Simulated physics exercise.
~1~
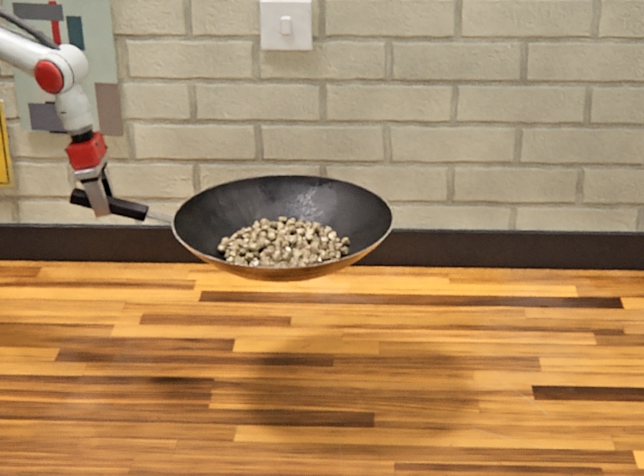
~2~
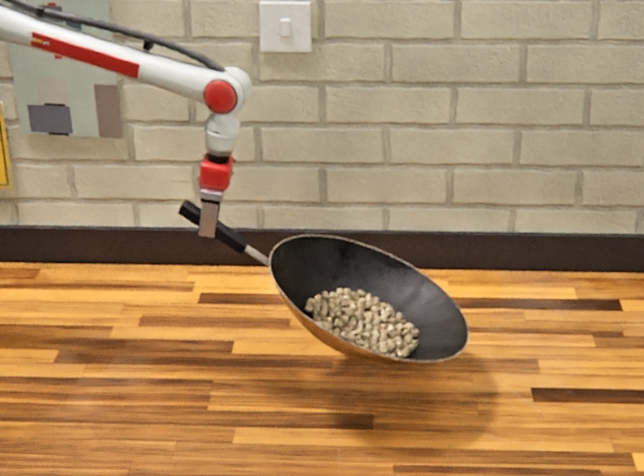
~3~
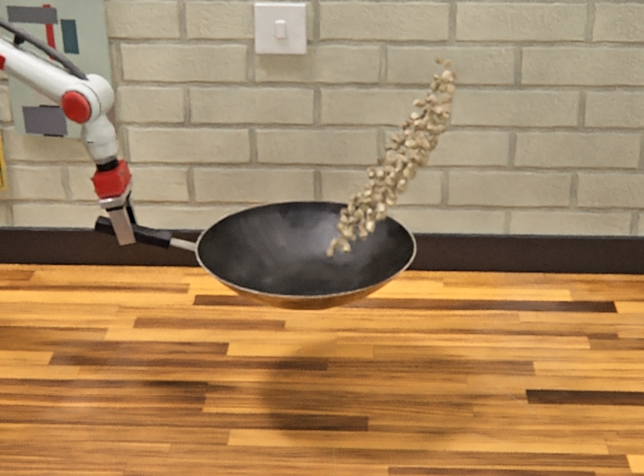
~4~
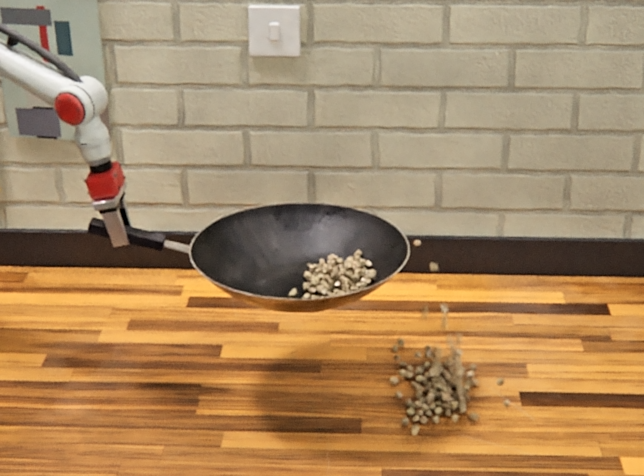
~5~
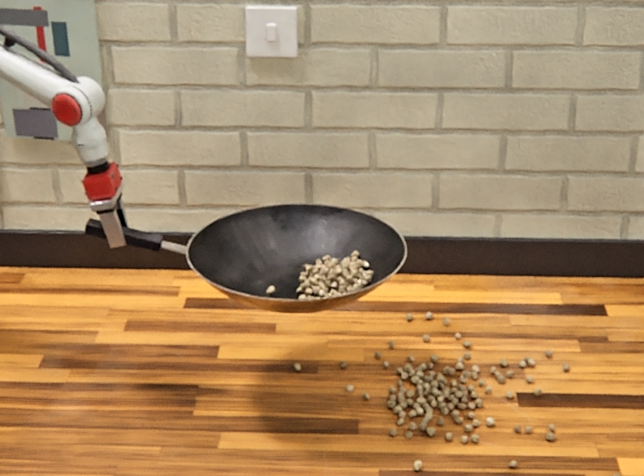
Robot arm dipping and tilting a wok, then tossing small pebbles upward, with about half landing scattered on the wooden table.
